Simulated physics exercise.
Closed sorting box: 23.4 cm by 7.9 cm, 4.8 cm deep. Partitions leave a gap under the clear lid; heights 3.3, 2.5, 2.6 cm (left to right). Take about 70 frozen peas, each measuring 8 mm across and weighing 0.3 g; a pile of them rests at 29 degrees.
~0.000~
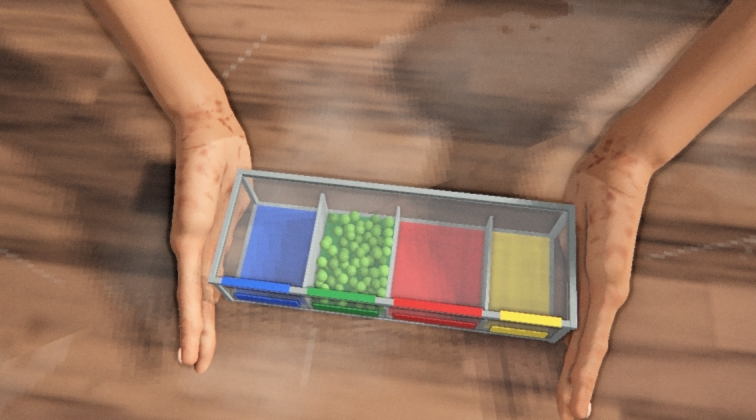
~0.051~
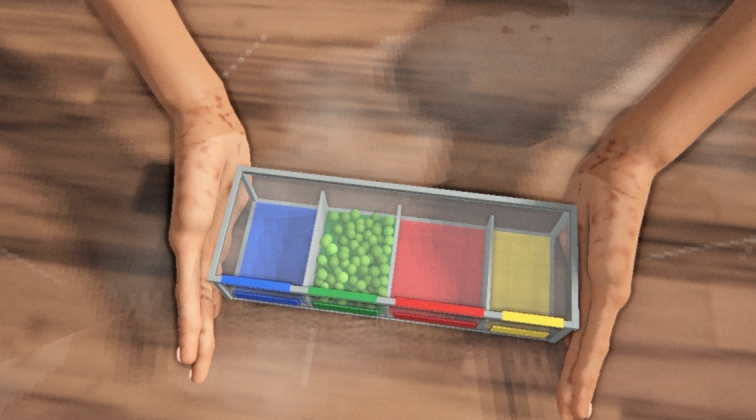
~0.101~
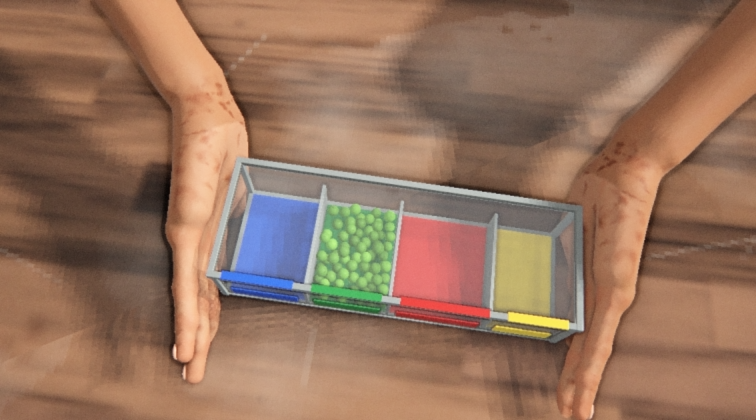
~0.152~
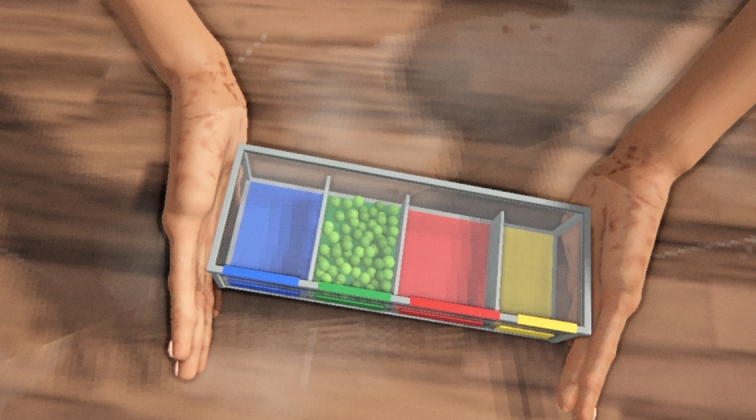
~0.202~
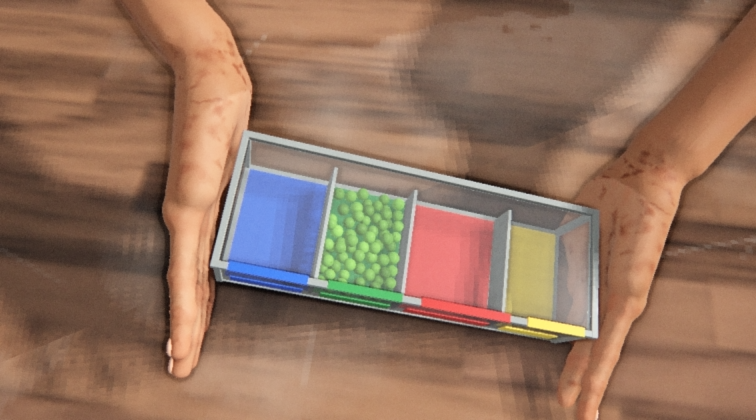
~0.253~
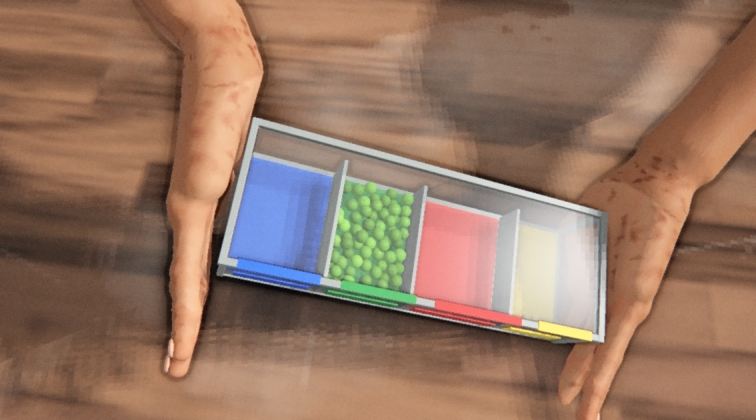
A brown, wood-grained surface with blurred dark shadows is seen from above, and the view stays still. Two open hands flank a clear, grey-edged box whose four compartments run blue, green, red and yellow from left to right, with small green balls piled in the green one. The hands and box turn slightly clockwise together, the left end rising and the right front corner dipping, while the balls stay in their compartment.
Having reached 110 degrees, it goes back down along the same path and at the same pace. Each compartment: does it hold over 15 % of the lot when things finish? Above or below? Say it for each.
Red compartment: Below, blue compartment: Below, green compartment: Below, yellow compartment: Above.
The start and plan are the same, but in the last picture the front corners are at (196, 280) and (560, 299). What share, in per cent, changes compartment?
My guess is close to 45 per cent.
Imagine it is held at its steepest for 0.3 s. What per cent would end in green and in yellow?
Green keeps 0% and yellow keeps 95%.
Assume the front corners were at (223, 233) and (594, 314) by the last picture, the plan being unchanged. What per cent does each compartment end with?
Final shares, in per cent - red: 5, blue: 0, green: 0, yellow: 95.
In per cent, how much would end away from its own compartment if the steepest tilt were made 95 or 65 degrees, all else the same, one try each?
Try one gives around 85 %, try two around 5 %.
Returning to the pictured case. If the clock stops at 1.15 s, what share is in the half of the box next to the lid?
Close to 90 in a hundred.
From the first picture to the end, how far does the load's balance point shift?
I'd say close to 12.5 cm in total.
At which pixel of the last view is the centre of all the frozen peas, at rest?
Resting centre estimate: Around (524, 300).
Then, at 1.15 s, tilt 110 degrees; red 45 %, green 35 %, yellow 20 %.
After 1.75 s, tilt 48 degrees; red 5 %, yellow 95 %.
Then, at 2.40 s, tilt 0 degrees; red 5 %, yellow 95 %.
At rest (2.9 s), red 5 %, blue 0 %, green 0 %, yellow 95 %.
